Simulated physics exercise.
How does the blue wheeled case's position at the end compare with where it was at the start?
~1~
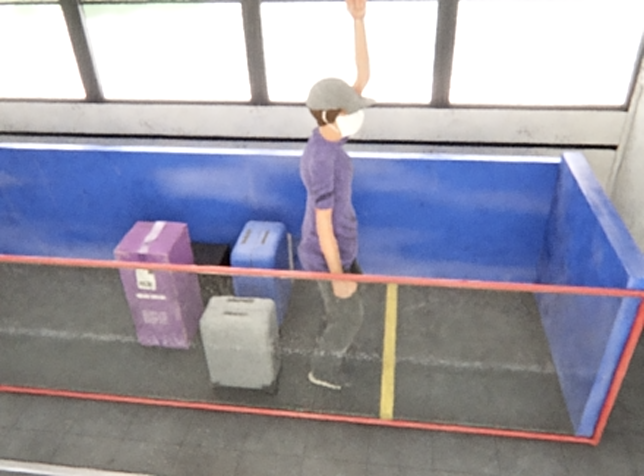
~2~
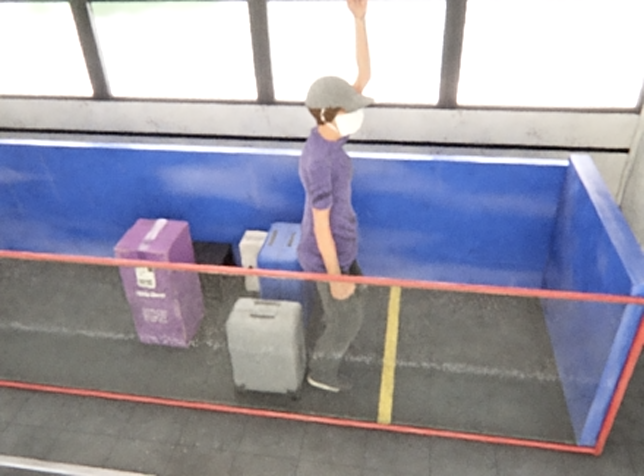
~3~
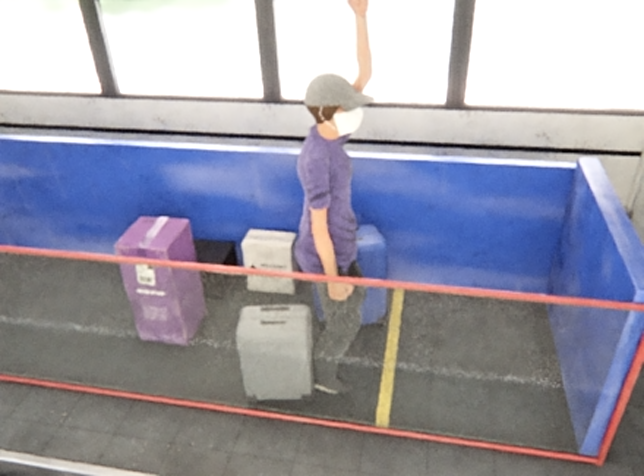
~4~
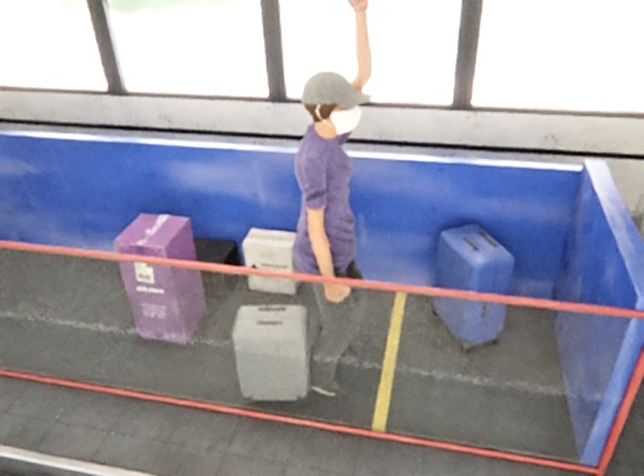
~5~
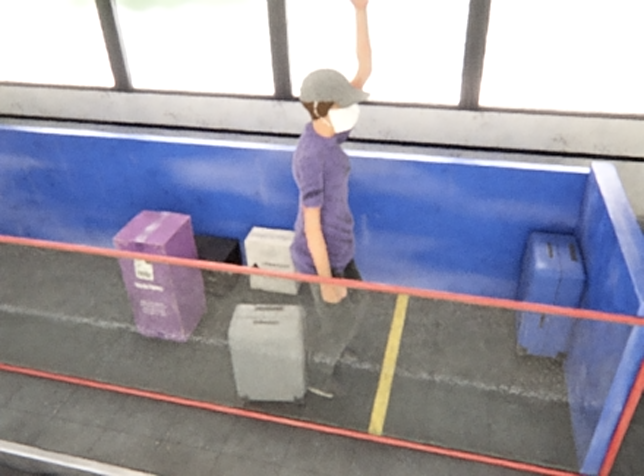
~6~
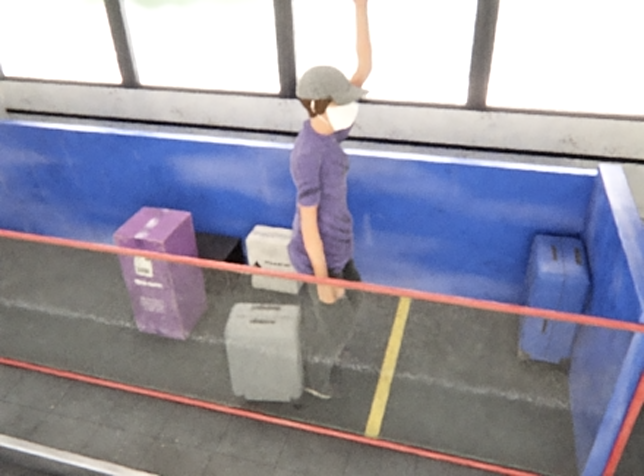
At the start it stands to the left of the passenger, behind the grey case, and at the end it stands well to the right, beyond the yellow line and near the blue end wall.
